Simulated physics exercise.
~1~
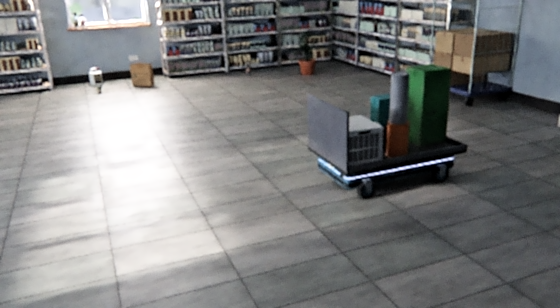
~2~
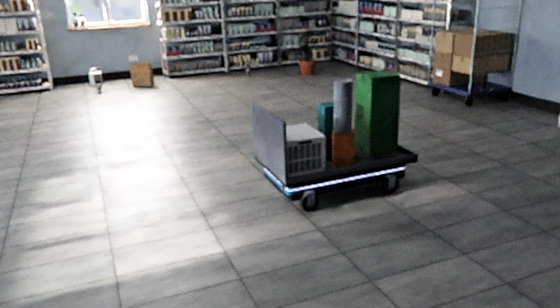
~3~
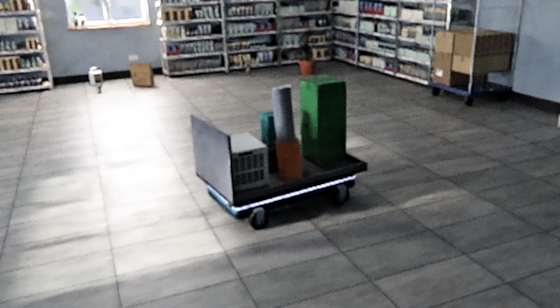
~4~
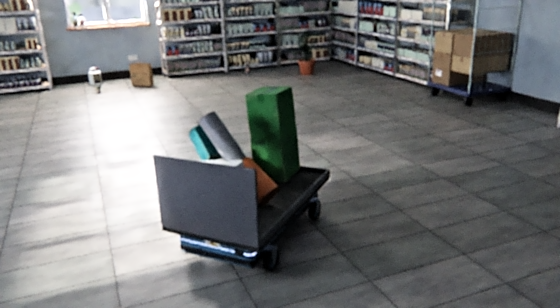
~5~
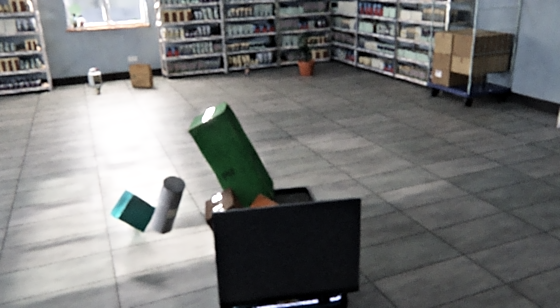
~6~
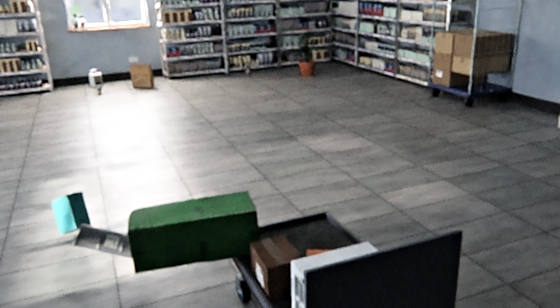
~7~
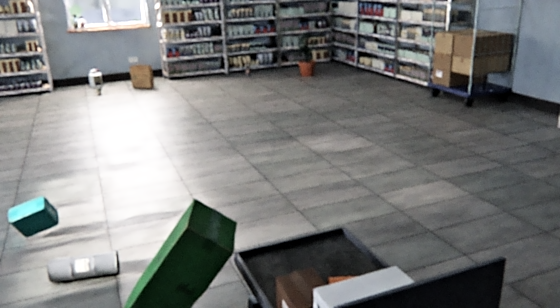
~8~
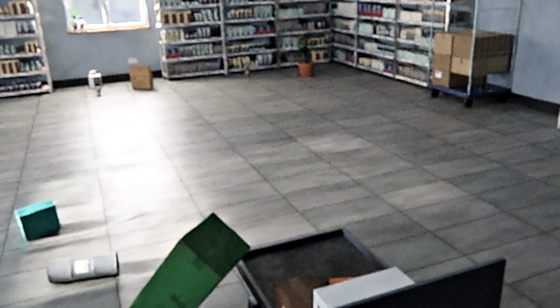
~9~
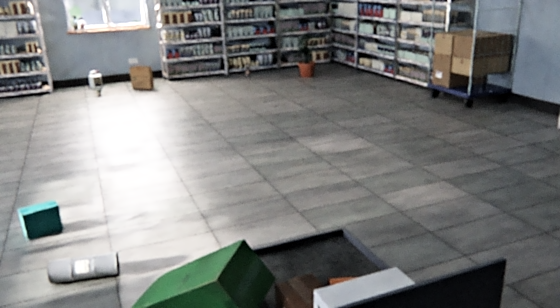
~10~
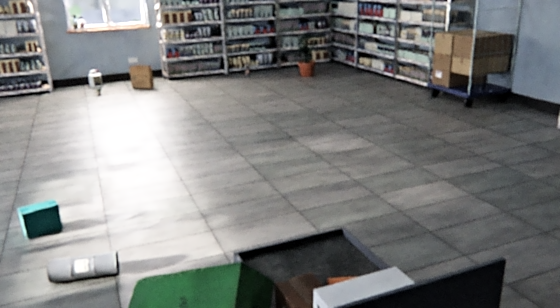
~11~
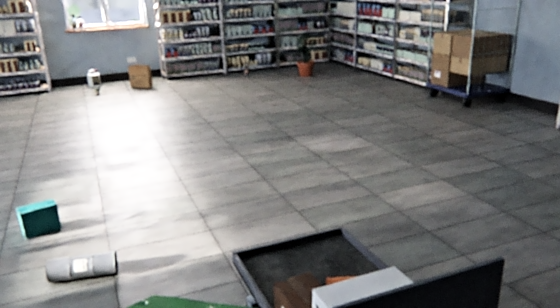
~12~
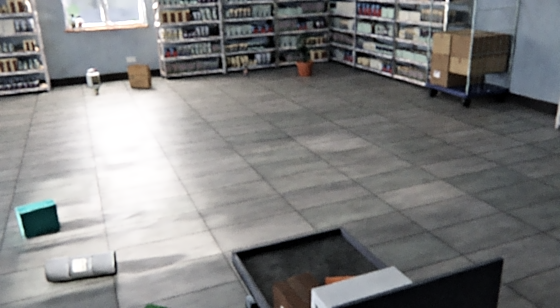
At the start, a low cart carrying a white crate, a green box, a grey canister and other items rolls leftward across a tiled floor lined with stocked shelves. It comes nearer and begins to turn, and the turquoise box and grey canister lean left. As the cart swings round, its dark board facing the viewer, those two tumble off and the tall green box tips after them. The cart stops at the lower right, the crate and brown parcel still aboard. The green box drops beside it and slips almost out of view, while the turquoise box and canister lie still at left.
